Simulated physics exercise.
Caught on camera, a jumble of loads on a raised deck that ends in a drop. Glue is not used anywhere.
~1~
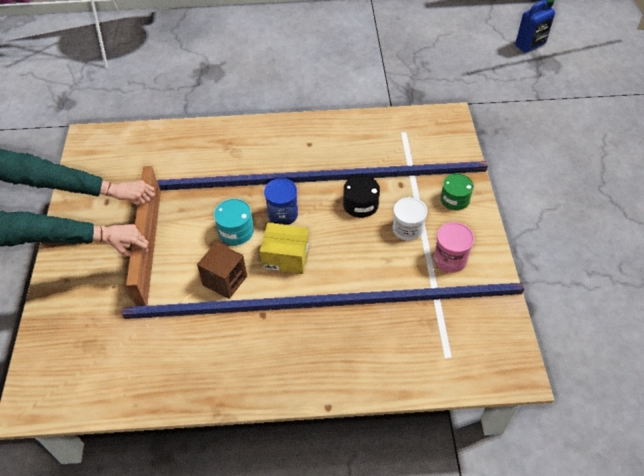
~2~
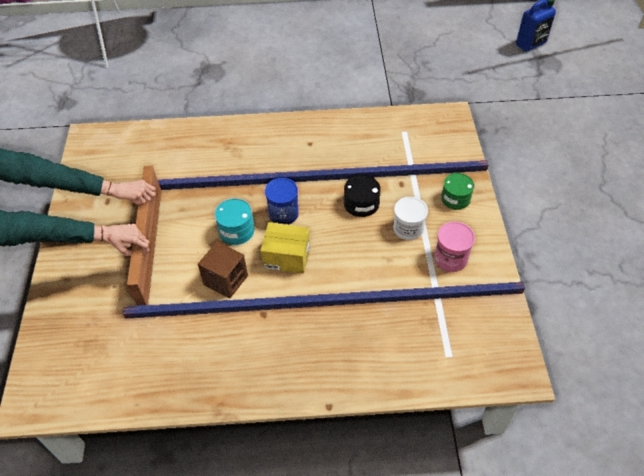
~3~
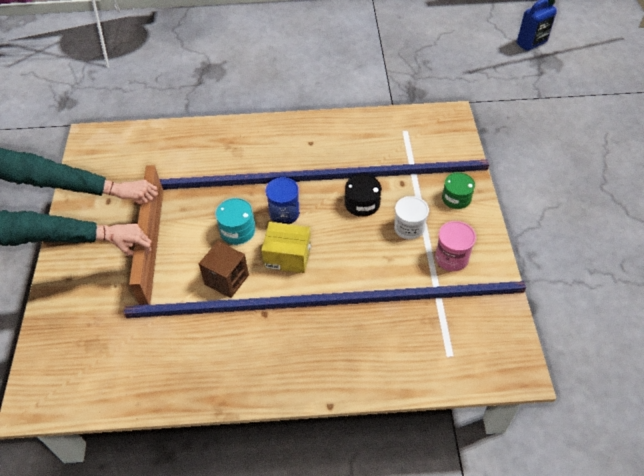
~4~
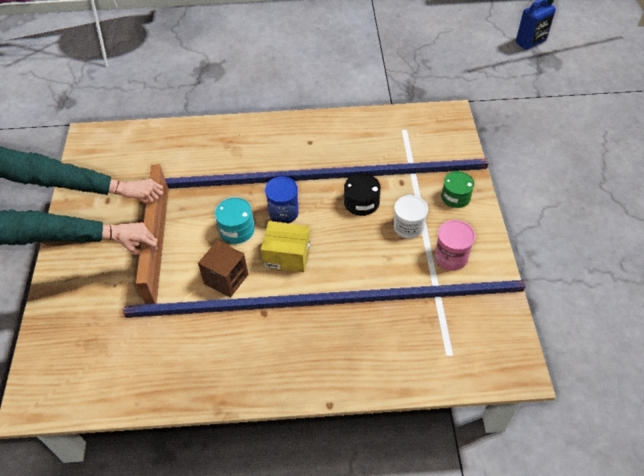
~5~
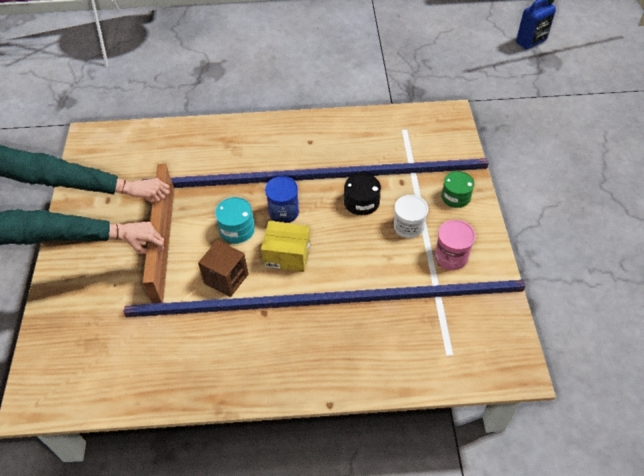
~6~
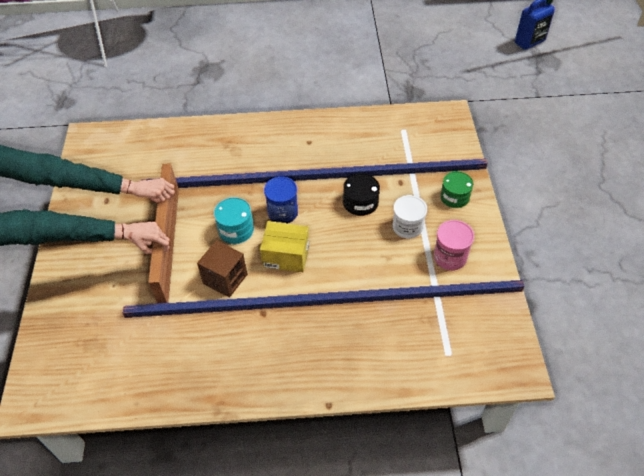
Two hands in green sleeves slid a wooden plank slightly to the right between two blue rails on a table, while the colorful canisters, pails, yellow parcel and brown crate stayed still.
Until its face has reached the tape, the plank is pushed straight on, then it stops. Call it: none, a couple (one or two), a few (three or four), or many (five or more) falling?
Call: A couple.
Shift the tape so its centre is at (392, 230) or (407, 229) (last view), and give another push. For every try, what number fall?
In order, the counts are 0 and 0.
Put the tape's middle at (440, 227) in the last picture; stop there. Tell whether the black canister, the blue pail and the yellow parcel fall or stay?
The black canister keeps its spot, while the blue pail keeps its spot and the yellow parcel keeps its spot.
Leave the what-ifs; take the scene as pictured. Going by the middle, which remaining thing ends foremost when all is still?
The one is the pink pail.
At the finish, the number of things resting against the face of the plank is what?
3 in contact.
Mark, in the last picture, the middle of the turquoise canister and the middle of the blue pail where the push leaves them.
Roughly at (440, 208) and at (433, 180), in that order.
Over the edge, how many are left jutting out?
The total here is 0.
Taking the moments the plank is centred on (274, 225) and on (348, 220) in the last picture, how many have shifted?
I count 4 first and 5 after.
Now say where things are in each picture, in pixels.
In the first frame, green canister (457, 192); pink pail (453, 248); white pail (409, 220); plank (145, 234); tape (423, 230).
In the second frame, pink pail (454, 247); turquoise canister (235, 222).
In the third frame, white pail (411, 218); black canister (363, 195).
In the fourth frame, green canister (458, 190); brown crate (224, 269).
In the fifth frame, pink pail (454, 246); yellow parcel (287, 247).
In the sixth frame, green canister (457, 190); pink pail (453, 246); white pail (409, 217); plank (165, 232); tape (423, 228).
Soon after, none off yet; green canister at rest near (457, 190); pink pail at rest near (453, 246); white pail at rest near (409, 217).
After that, none off yet; green canister at rest near (457, 190); pink pail displaced a little near (460, 248); white pail displaced about its own width near (433, 215).
In the end, the number that fall off is one or two; gone, green canister.
